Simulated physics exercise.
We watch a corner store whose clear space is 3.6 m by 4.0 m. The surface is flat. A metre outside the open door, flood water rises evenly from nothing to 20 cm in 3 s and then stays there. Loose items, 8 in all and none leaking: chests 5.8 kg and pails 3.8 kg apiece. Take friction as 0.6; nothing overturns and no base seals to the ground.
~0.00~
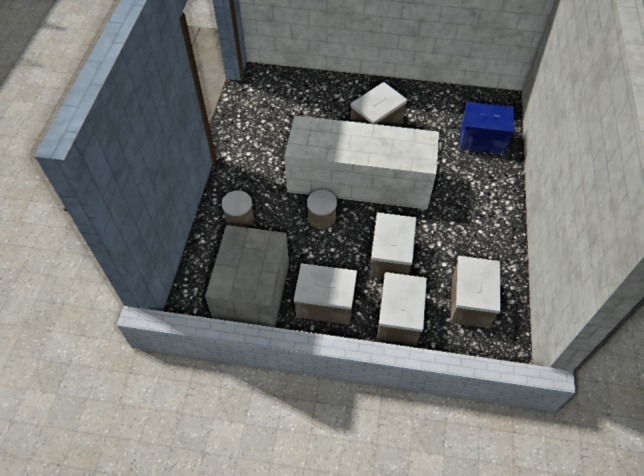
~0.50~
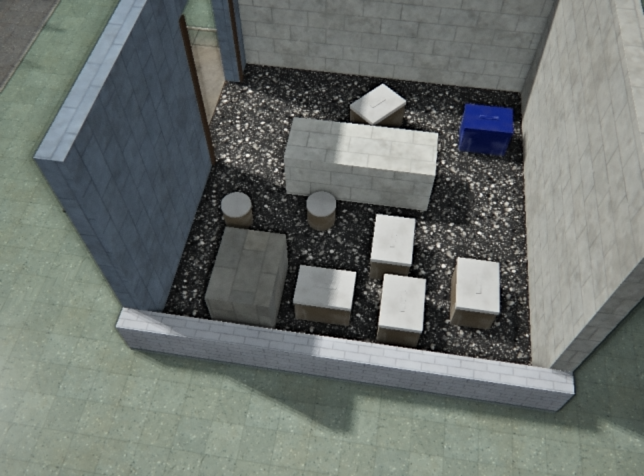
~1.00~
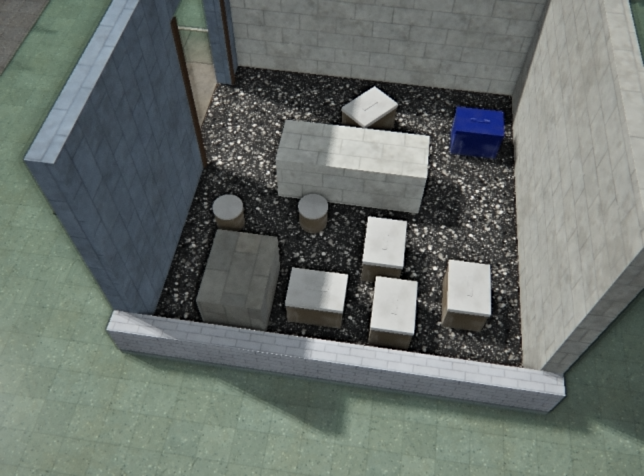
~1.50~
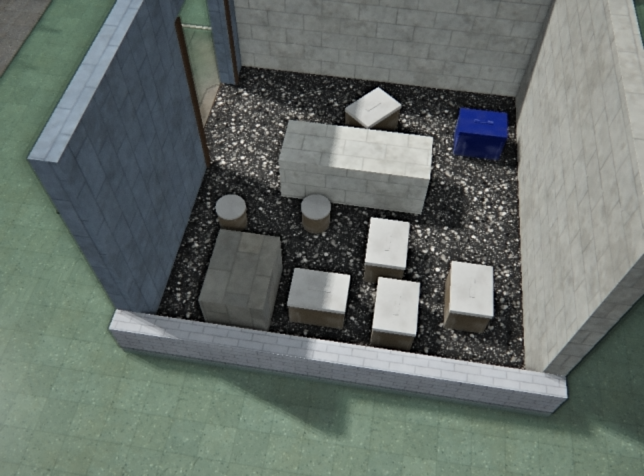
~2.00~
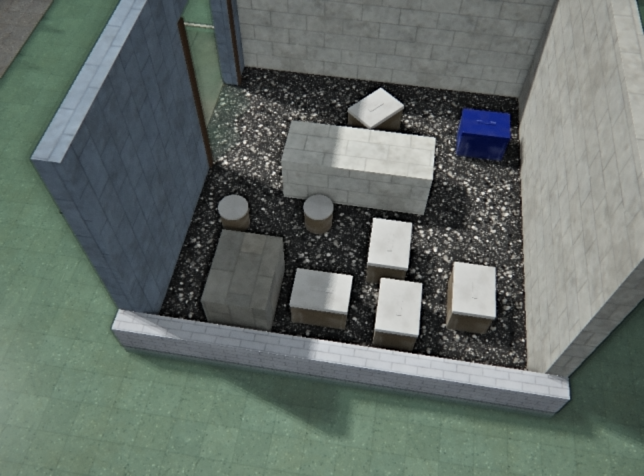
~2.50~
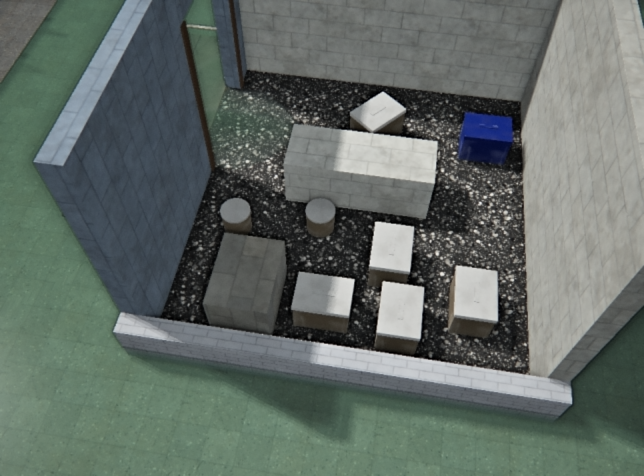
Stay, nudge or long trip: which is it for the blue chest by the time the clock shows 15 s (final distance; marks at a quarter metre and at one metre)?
The blue chest ends far away.
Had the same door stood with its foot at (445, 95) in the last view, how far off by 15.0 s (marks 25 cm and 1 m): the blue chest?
Then the blue chest ends far away.
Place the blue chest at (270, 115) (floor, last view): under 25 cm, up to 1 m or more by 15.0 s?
It ends far away.
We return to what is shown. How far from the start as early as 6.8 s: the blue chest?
Roughly 120 cm by then.
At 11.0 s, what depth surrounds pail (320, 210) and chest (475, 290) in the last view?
Roughly 8 and 10 cm.
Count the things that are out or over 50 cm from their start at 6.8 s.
2 of them.
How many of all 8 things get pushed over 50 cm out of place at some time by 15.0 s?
I count 8.
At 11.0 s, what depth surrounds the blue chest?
Roughly 8 cm.
After 3.5 s the blue chest is near (489, 127), 0.0 m from its start, aground; 0 afloat.
After 6.8 s the blue chest is near (452, 202), 1.3 m from its start, aground; 2 afloat.
After 11.0 s the blue chest is near (374, 242), 2.2 m from its start, afloat; 8 afloat.
After 15.0 s the blue chest is near (433, 218), 1.6 m from its start, afloat; 8 afloat.
